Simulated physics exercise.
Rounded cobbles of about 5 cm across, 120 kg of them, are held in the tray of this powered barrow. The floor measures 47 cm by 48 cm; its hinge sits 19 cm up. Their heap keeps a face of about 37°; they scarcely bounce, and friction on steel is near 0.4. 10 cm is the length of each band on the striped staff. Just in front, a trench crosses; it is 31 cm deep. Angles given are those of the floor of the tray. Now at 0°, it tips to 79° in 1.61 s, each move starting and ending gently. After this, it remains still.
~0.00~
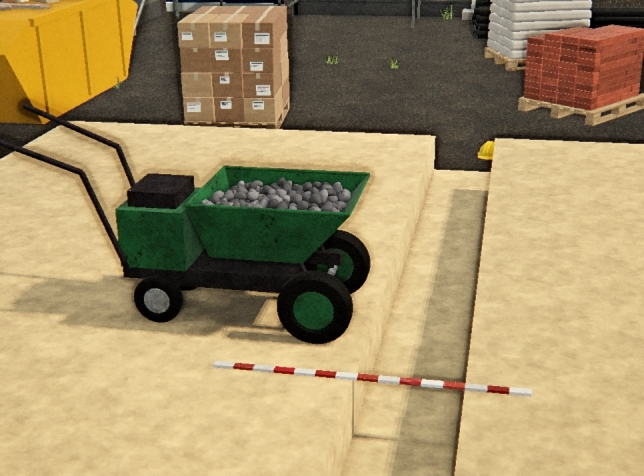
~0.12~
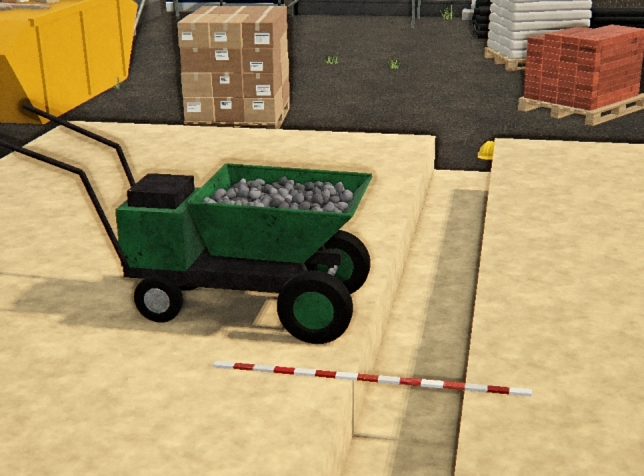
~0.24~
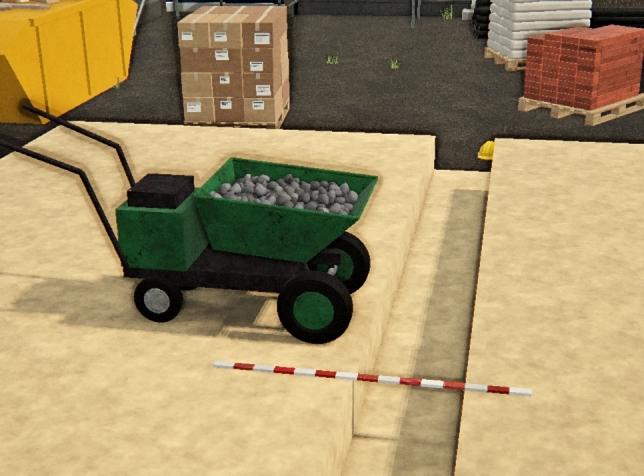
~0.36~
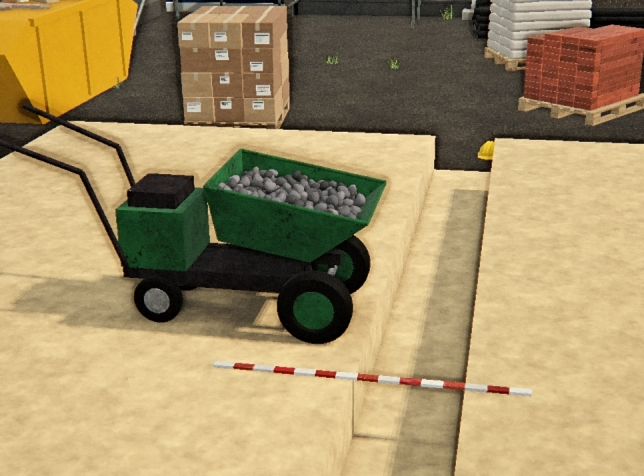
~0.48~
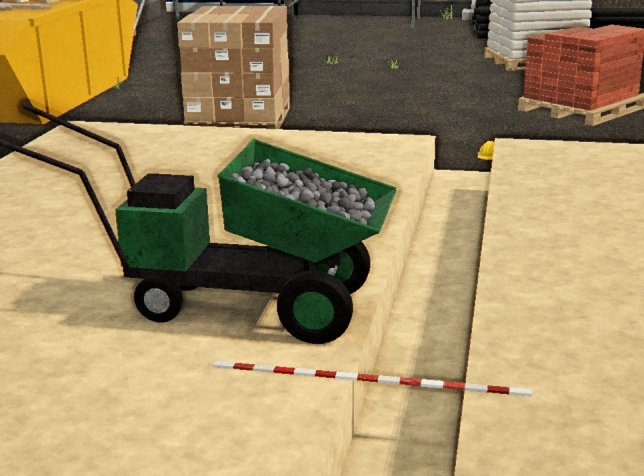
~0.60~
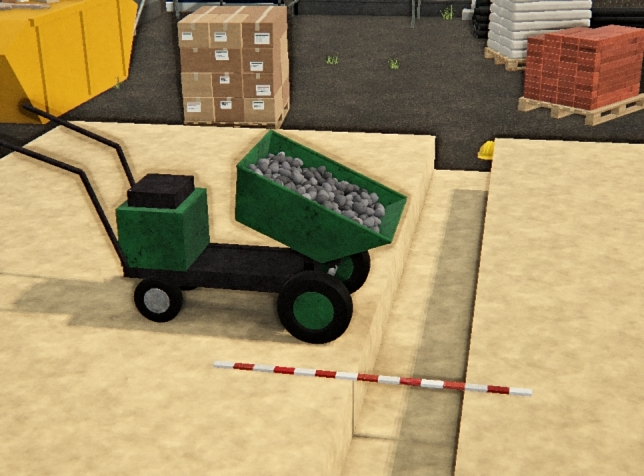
We see a green powered barrow loaded with grey rounded stones standing beside a trench on sandy ground, its tray level at first, then tilting steadily steeper toward the right while the wheels stay in place.
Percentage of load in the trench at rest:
73 %.
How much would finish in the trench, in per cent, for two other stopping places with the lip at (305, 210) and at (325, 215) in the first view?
Around 100% for the first place and 100% for the second.
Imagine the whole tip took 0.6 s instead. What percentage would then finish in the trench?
In that case, around 50%.
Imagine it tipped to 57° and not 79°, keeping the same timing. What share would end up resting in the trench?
In that case near 55 per cent.
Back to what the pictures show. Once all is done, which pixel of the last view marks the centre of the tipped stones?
The stones end up centred near (451, 369).
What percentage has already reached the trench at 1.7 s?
About 50 per cent by then.
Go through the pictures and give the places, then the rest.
The first frame shows lip at (350, 215), floor tilted 0°, highest stones at (298, 191).
The second frame shows lip at (352, 216), floor tilted 1°, highest stones at (293, 190); the stones move at 0.2 m/s on average.
The third frame shows lip at (358, 219), floor tilted 5°, highest stones at (275, 187); the stones move at 0.3 m/s on average.
In the fourth frame, the tray is at 10°, its lip at (368, 224); the top of the load is at (256, 181); the stones move at 0.4 m/s on average.
The fifth frame shows lip at (379, 232), floor tilted 17°, highest stones at (261, 172); the stones move at 0.5 m/s on average.
In the sixth frame, the tray is at 25°, its lip at (391, 242); the top of the load is at (275, 164); the stones move at 0.6 m/s on average.
After 1.2 s the floor is at 67°; 96 % in the tray, 4 % in the trench; the foremost stones are at (460, 323).
After 1.7 s the floor is at 79°; 23 % in the tray, 52 % in the trench, 25 % past the trench; the foremost stones are at (575, 341).
After 2.1 s the floor is at 79°; 2 % in the tray, 71 % in the trench, 27 % past the trench; the foremost stones are at (638, 350).
After 4.0 s the floor is at 79°; 0 % in the tray, 73 % in the trench, 27 % past the trench; the foremost stones are past the picture's edge.
